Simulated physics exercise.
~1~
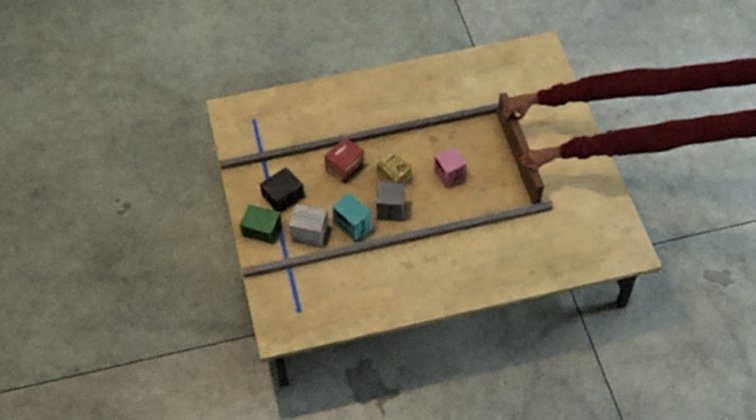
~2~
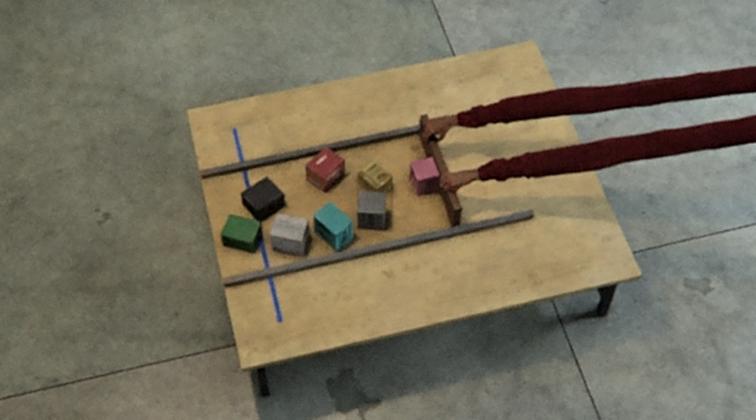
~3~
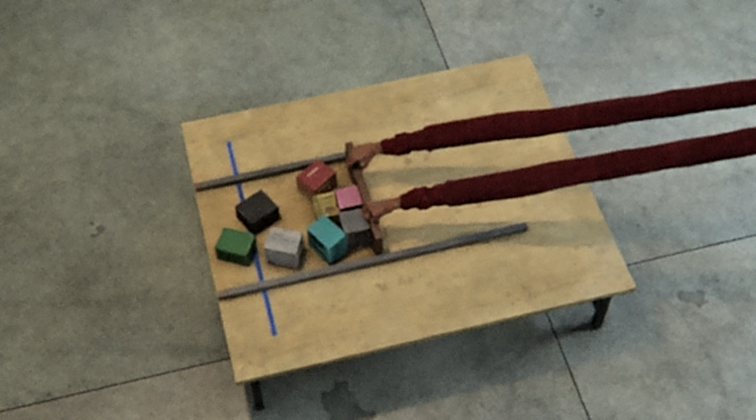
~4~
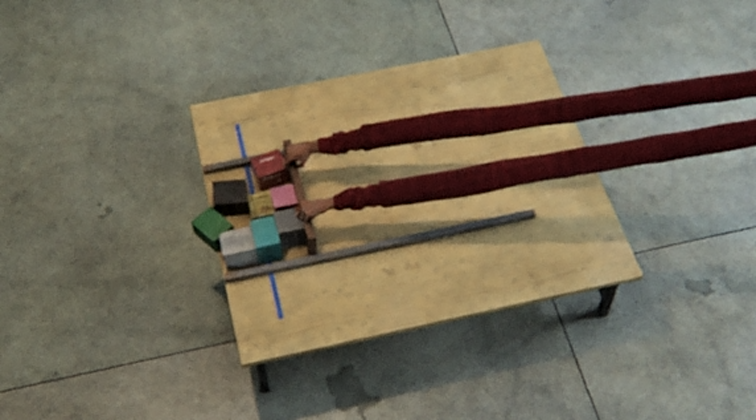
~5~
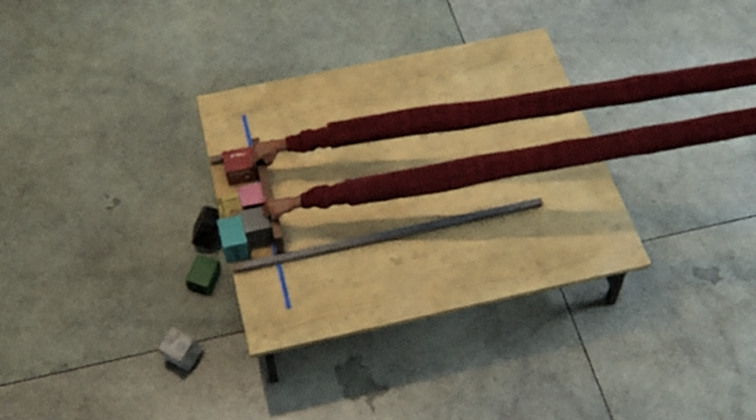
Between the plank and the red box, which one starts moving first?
The plank starts moving first, pushed left by the hands, while the red box stays in its place until later.
